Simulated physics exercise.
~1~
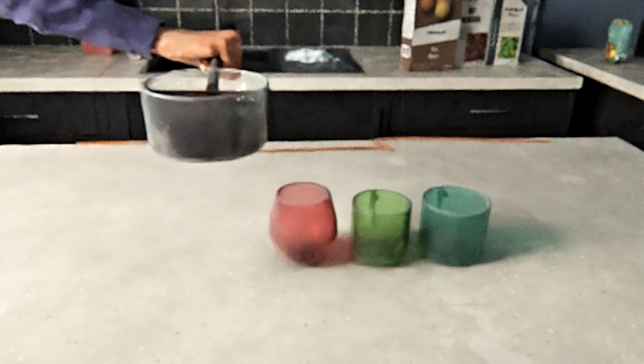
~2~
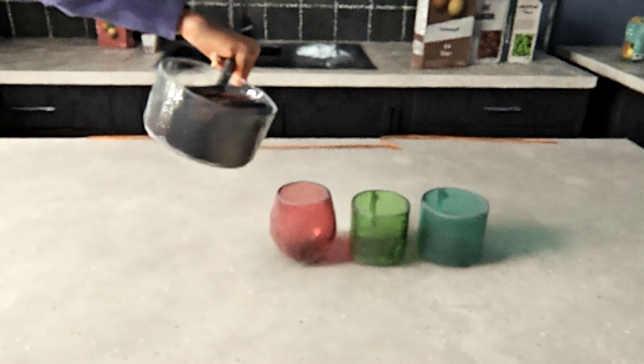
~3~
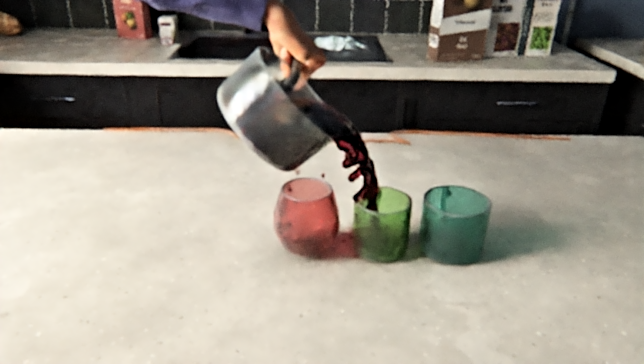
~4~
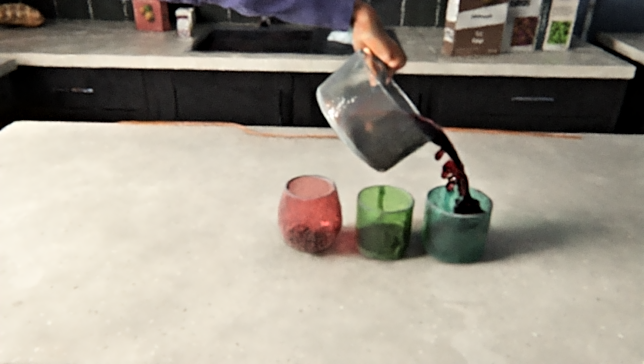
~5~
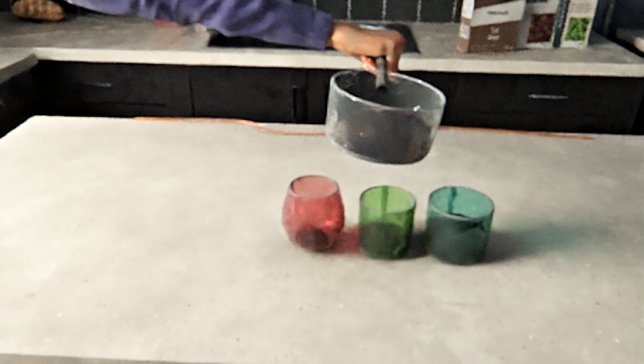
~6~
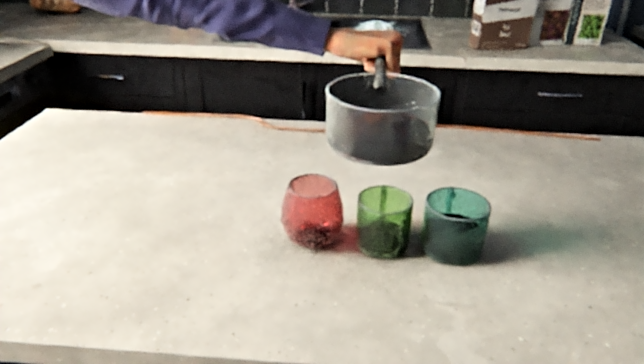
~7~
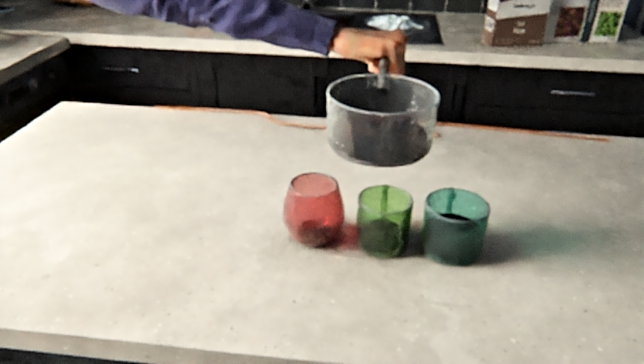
A hand in a purple sleeve holds a small pot of dark wine above a pale counter in a kitchen, seen from the front and slightly above. Below stand a round-bellied red glass on the left, a green mug in the middle and a teal mug on the right. The hand tips the pot to the right, and dark red liquid streams out toward the green mug. Still tilted, the pot travels right and pours into the teal mug. It then swings back level and stays above the mugs, leaving some dark liquid in all three vessels.
